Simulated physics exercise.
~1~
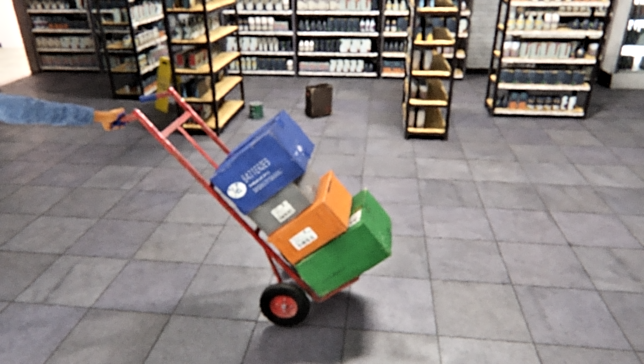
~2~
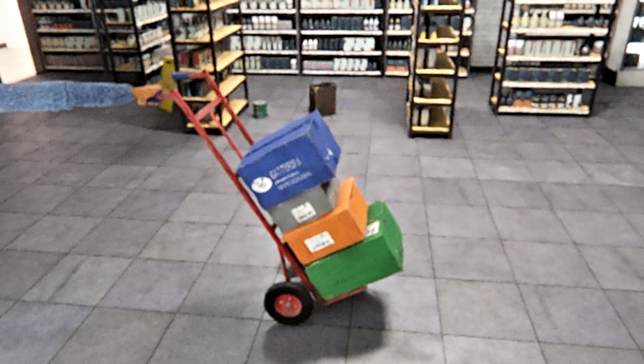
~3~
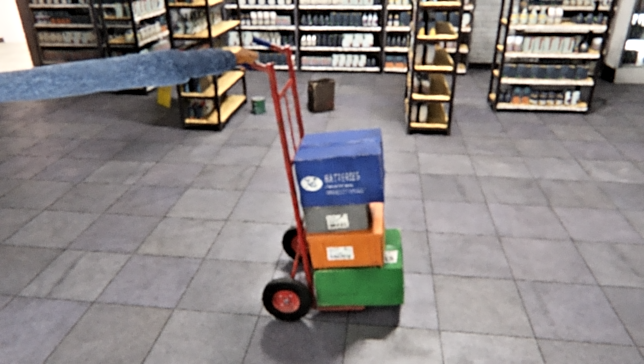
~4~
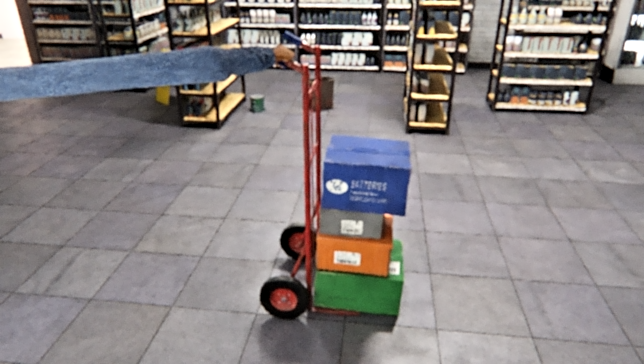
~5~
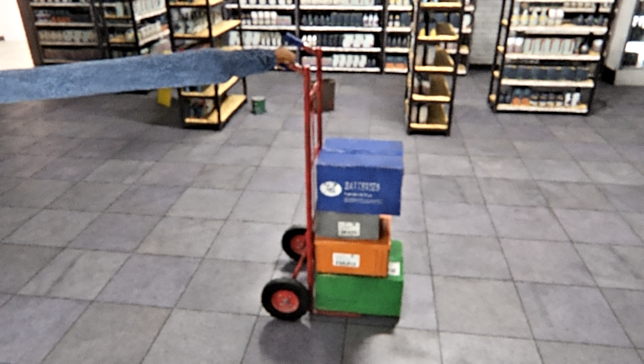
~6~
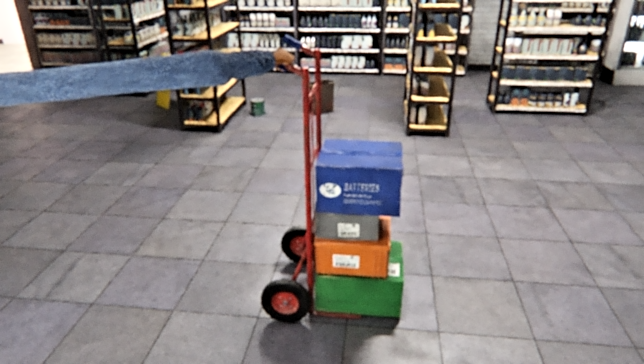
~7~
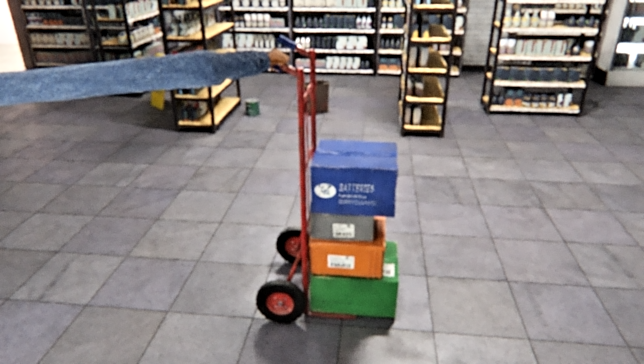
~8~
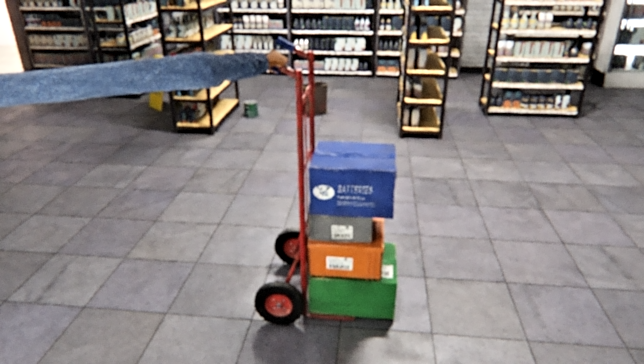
A sleeved arm tipping a loaded red hand truck upright in a shop, its four stacked boxes staying in place and standing still.
